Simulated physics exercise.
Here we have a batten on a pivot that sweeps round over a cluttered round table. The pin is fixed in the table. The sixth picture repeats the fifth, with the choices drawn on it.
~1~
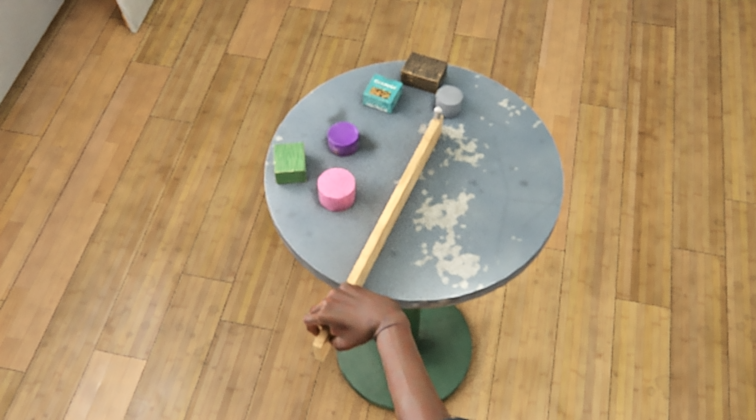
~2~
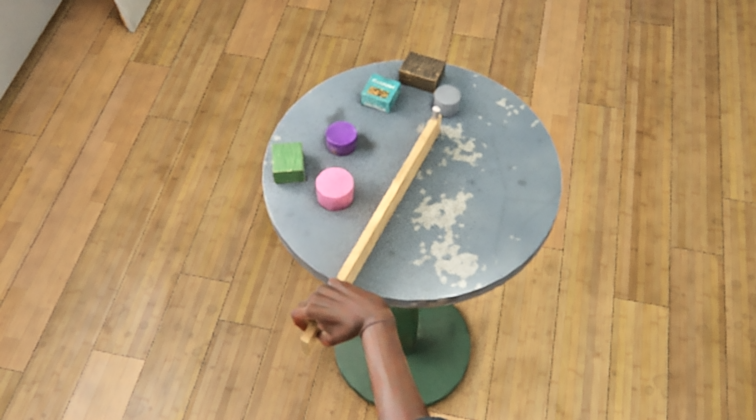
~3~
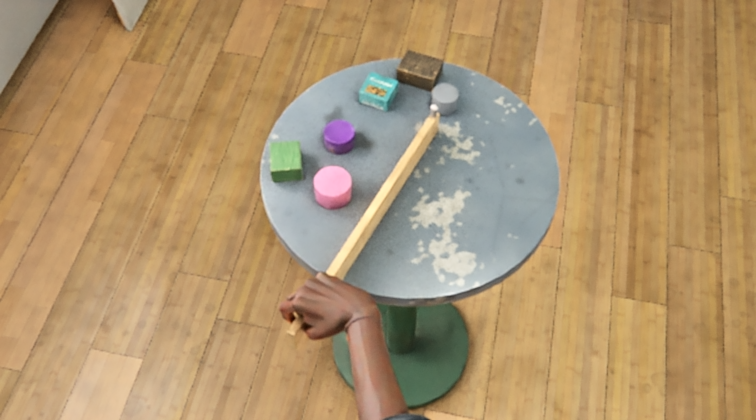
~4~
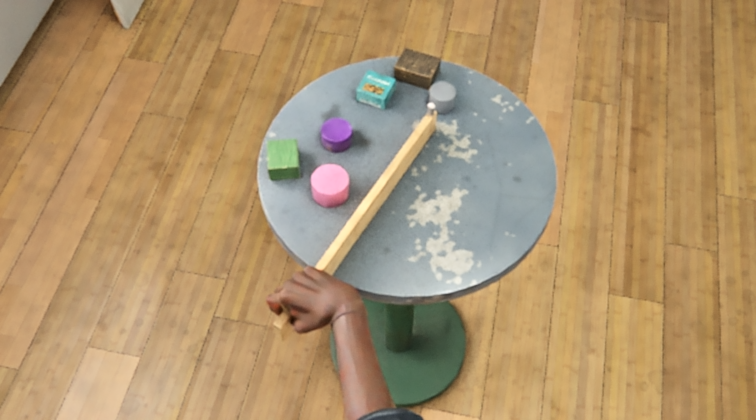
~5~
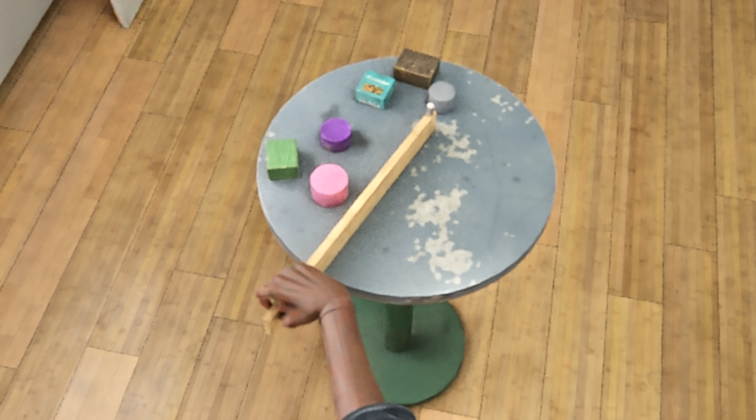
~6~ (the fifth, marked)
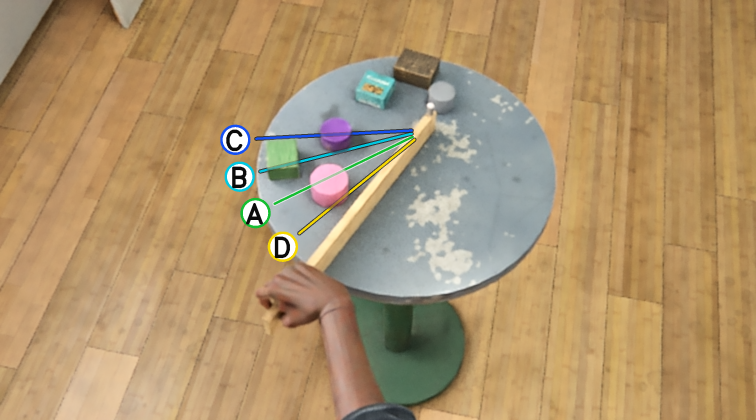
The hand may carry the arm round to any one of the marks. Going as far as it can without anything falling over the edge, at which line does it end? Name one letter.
Nothing falls up to B.
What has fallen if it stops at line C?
It is the green block.
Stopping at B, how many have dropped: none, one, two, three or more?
The count is none.
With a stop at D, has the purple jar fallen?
By then, no.
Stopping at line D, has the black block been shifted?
By then, no.
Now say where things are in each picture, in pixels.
The first picture shows purple jar (344, 140); green block (290, 163); black block (424, 73).
The second picture shows arm (397, 183); grey pot (447, 101).
The third picture shows arm (392, 180); turquoise packet (379, 92).
The fourth picture shows arm (386, 177); green block (283, 159).
The fifth picture shows arm (382, 175); grey pot (442, 98); pink pot (329, 186); turquoise packet (375, 90).
On the copy, A at (345, 169); B at (337, 152); C at (335, 135); D at (359, 185).
On B. First, arm (363, 162); pink pot (321, 179); green block (283, 159).
Then, arm (349, 147); green block (270, 153); pink pot (302, 158).
Finally, arm (344, 136); green block (263, 148); pink pot (298, 141); nothing has fallen.
By contrast, A is safe but short; C drops the green block; D is safe but short.
